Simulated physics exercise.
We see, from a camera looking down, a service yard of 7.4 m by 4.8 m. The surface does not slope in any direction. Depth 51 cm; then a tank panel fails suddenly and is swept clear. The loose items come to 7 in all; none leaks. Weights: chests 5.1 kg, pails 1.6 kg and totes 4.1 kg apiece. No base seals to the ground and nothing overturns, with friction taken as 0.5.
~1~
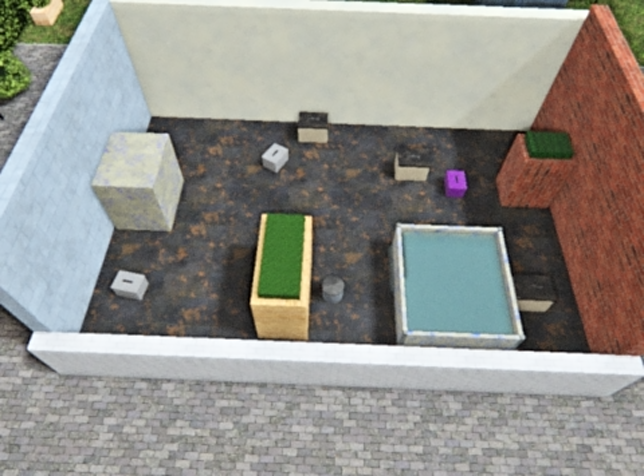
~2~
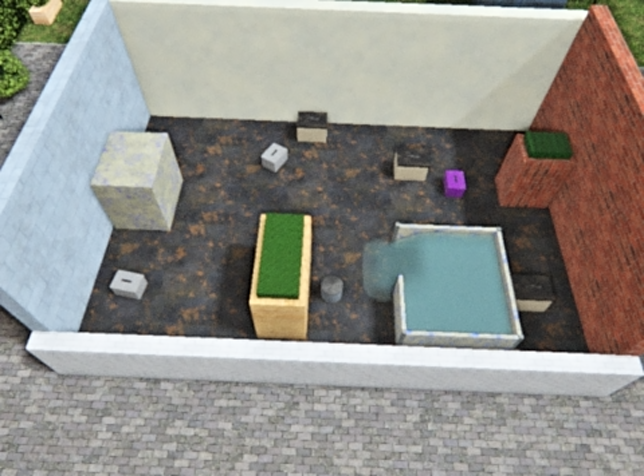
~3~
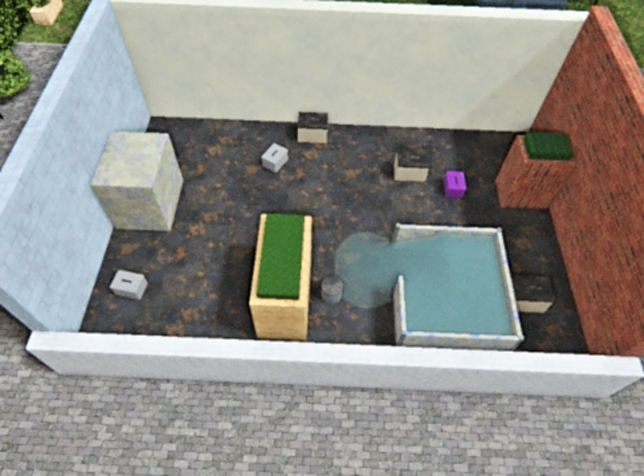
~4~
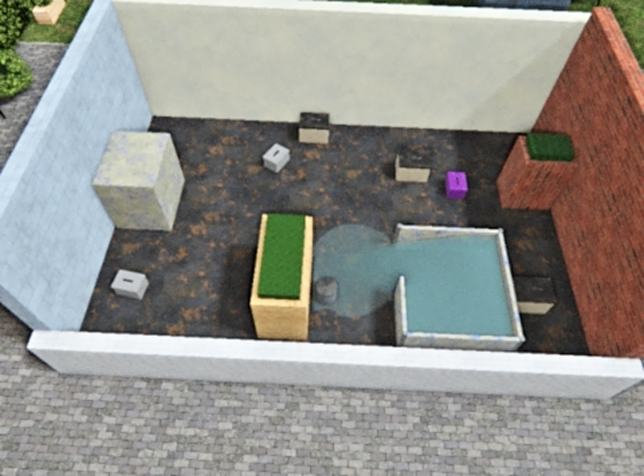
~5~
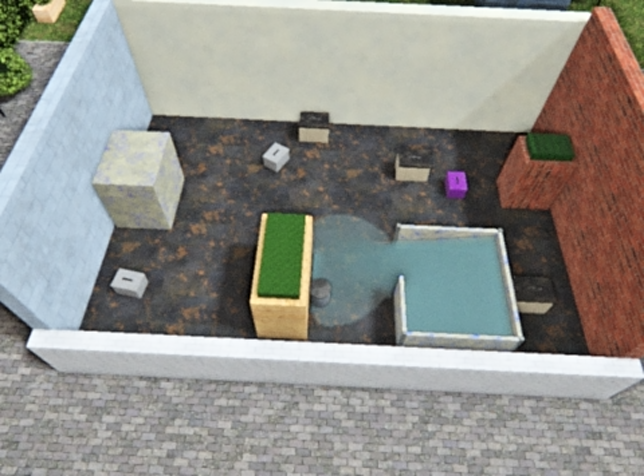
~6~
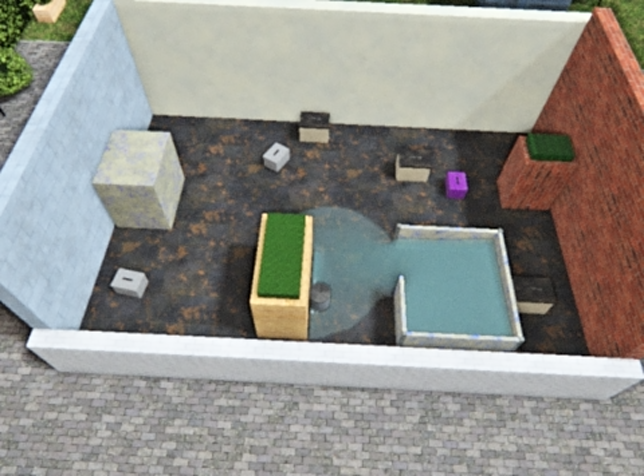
In a walled yard with a dark, mottled floor, a square pool of water sits at the right, near small boxes and taller blocks. Its left side opens and water spreads leftward in a rounded sheet, surrounding a small grey pail, which shifts slightly left, and reaching the grass-topped block.
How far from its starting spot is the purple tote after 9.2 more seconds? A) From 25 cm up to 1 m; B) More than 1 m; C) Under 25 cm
Under 25 cm.
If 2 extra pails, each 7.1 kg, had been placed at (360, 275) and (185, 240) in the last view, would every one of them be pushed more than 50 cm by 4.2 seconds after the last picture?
In that order: Past it, less.
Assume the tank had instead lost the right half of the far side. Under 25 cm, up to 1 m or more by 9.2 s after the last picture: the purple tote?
With that failure, the purple tote lands a long way off.
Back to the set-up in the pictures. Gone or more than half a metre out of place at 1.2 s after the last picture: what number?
1.
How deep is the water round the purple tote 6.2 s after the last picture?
0 cm or so.
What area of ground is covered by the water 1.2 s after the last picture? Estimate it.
Some 14 m2 of it.
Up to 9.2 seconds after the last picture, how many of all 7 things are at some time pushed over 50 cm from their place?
The count comes to 3.
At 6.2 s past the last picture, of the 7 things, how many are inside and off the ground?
3.
Then, 1.2 s after the last picture the purple tote is near (458, 181), 0.0 m from its start, aground; 1 afloat.
Then, 3.8 s after the last picture the purple tote is near (458, 181), 0.0 m from its start, aground; 4 afloat.
Then, 6.2 s after the last picture the purple tote is near (458, 181), 0.0 m from its start, aground; 3 afloat.
Then, 9.2 s after the last picture the purple tote is near (458, 181), 0.0 m from its start, aground; 4 afloat.
